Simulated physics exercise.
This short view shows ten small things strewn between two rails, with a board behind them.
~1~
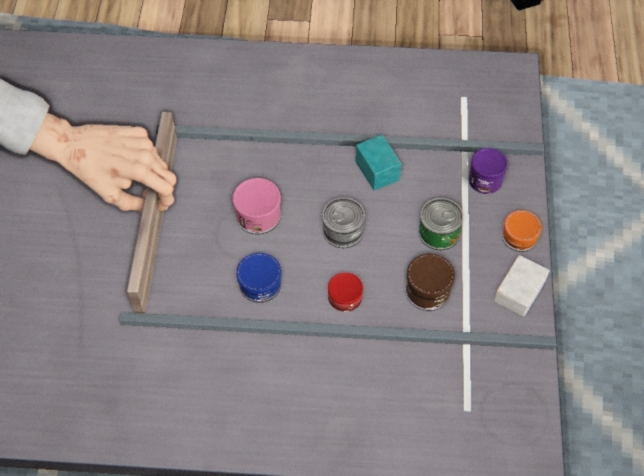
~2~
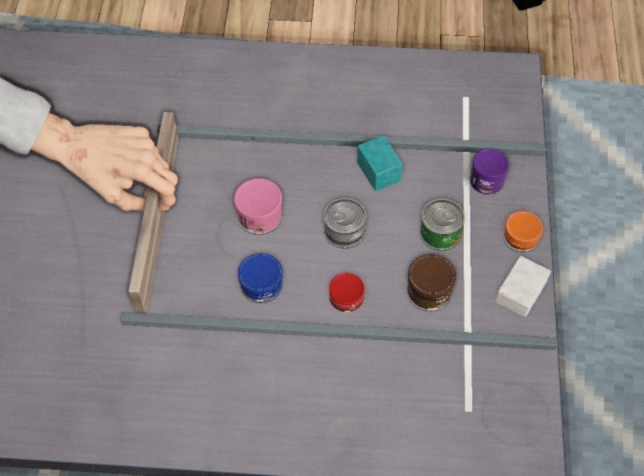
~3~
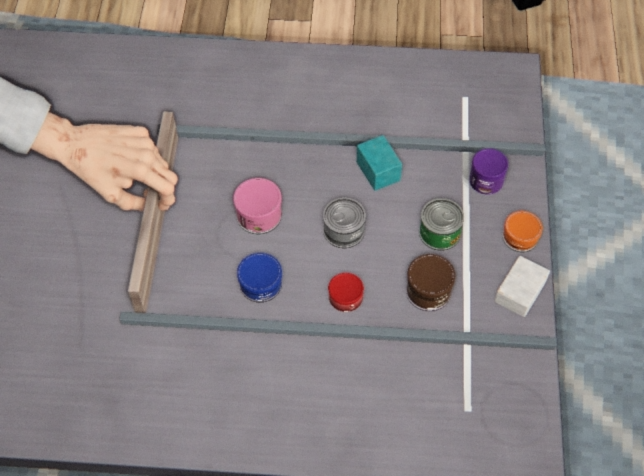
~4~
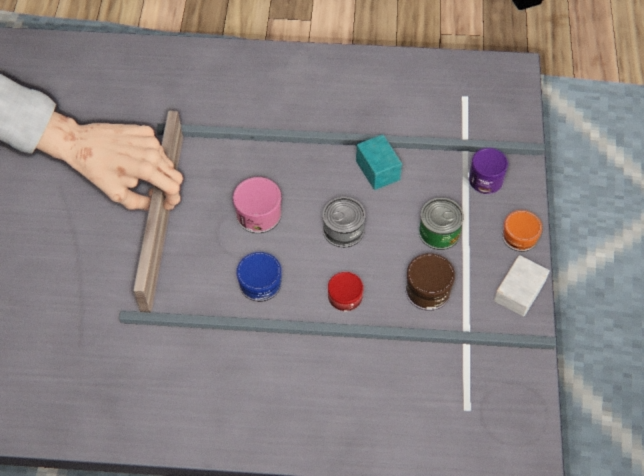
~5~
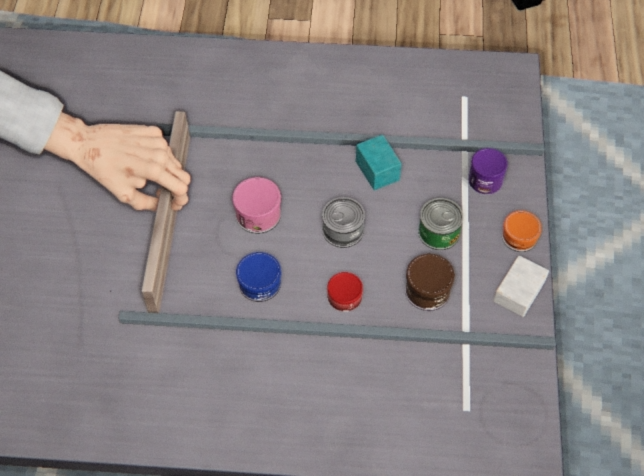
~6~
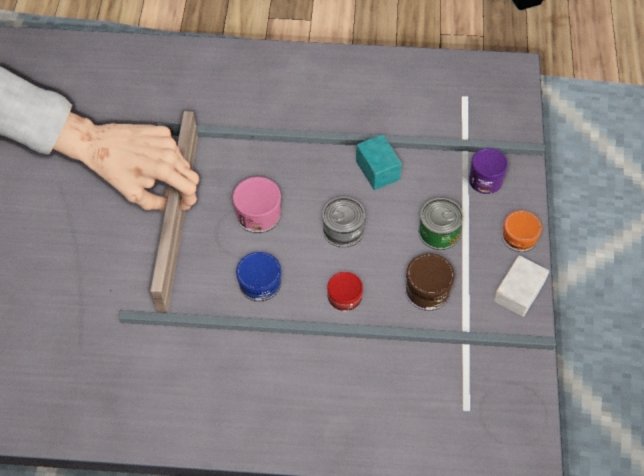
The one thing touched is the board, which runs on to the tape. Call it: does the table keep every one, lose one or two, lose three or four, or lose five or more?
It loses one or two.
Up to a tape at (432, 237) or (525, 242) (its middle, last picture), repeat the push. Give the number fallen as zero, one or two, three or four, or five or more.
At each place: Zero and five or more.
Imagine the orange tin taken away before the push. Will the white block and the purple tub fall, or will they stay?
So the white block goes off the edge and the purple tub is still there.
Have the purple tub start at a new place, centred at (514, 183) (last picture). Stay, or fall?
From that start, the purple tub stays.
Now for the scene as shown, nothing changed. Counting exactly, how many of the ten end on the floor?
The count is 2.
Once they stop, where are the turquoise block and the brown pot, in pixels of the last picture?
Turquoise block: About (481, 172); brown pot: About (535, 286).
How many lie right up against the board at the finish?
In total, 4.
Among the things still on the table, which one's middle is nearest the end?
That's the brown pot.
Early on, none off yet; orange tin at rest near (521, 231); white block at rest near (521, 286); purple tub at rest near (488, 171).
A while later, none off yet; orange tin at rest near (521, 231); white block at rest near (524, 287); purple tub at rest near (488, 171).
Finally, the number that fall off is one or two; lost, white block and orange tin.
